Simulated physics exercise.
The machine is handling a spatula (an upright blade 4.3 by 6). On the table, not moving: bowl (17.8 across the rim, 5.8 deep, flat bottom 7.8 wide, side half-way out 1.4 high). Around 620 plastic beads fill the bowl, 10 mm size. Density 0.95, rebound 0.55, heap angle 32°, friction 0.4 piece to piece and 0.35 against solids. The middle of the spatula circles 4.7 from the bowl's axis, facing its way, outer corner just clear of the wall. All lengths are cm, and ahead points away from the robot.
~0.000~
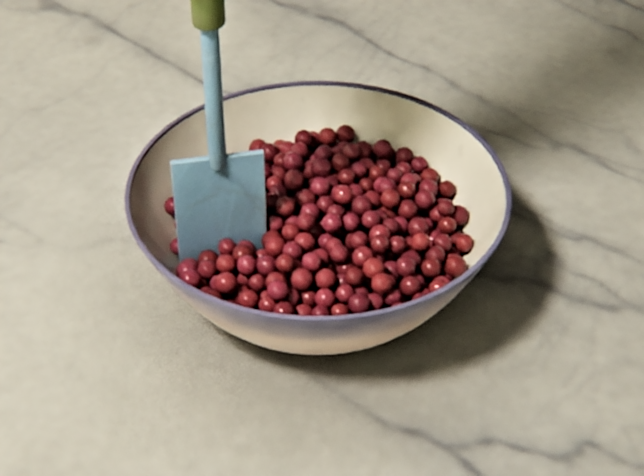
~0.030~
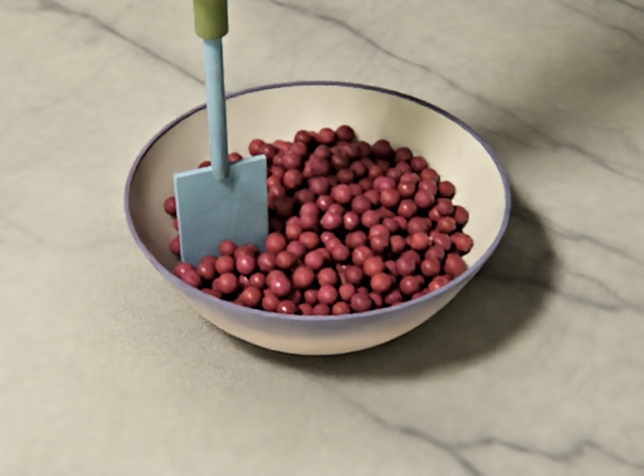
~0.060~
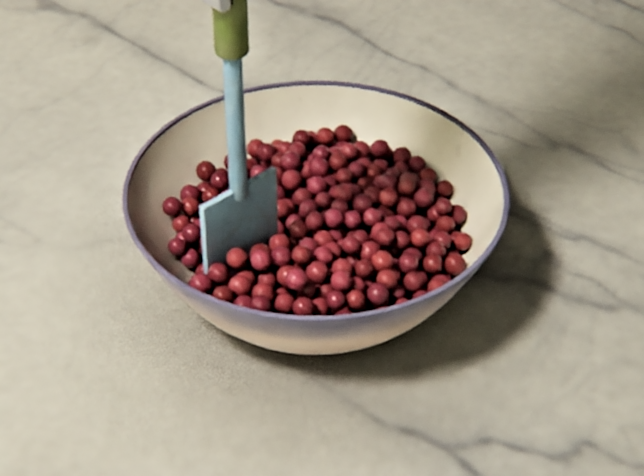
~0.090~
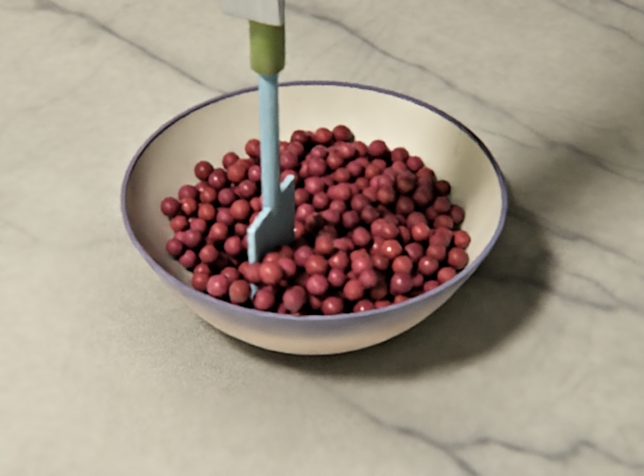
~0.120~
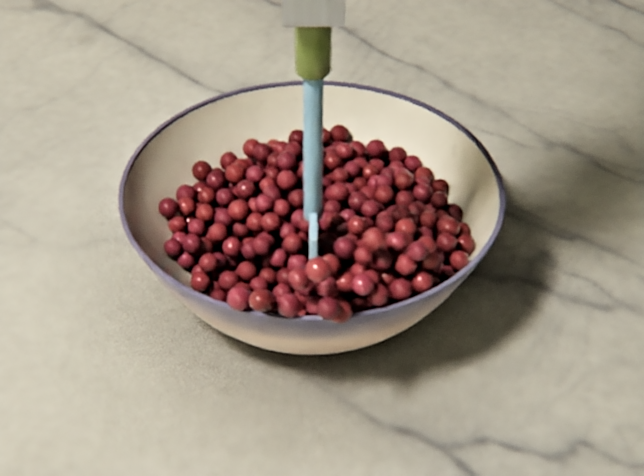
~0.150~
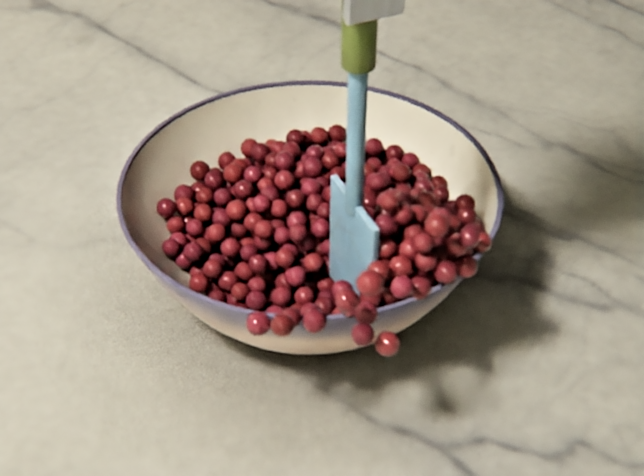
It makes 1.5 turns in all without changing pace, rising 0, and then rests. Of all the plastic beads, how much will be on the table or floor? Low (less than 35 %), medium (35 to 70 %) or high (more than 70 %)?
On the table or floor the share is medium, 35 to 70 %.
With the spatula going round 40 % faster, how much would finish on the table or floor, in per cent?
Then about 55 per cent.
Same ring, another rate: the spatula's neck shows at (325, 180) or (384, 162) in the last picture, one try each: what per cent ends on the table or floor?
Some 40 and 50 per cent.
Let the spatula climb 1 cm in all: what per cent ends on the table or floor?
Some 40 per cent.
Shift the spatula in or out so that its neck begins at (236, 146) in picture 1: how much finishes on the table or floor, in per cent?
Some 40 per cent.
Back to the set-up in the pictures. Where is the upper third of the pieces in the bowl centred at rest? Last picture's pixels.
At about (364, 191).
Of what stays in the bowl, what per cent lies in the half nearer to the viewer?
Some 35 per cent.
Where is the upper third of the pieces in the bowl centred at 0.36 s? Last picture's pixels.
At about (243, 134).
After 0.36 s, 271° round, highest piece 10 above the table; 477 in the bowl, 77 on the table or floor, 67 in flight or on the tool.
After 0.58 s, 80° round, highest piece 9 above the table; 383 in the bowl, 216 on the table or floor, 22 in flight or on the tool.
After 0.88 s, 180° round, highest piece 6 above the table; 318 in the bowl, 302 on the table or floor, 1 in flight or on the tool.
After 1.58 s, 180° round, highest piece 5 above the table; 318 in the bowl, 303 on the table or floor.
In the end, 318 in the bowl, 303 on the table or floor. That is 49 % on the table or floor.
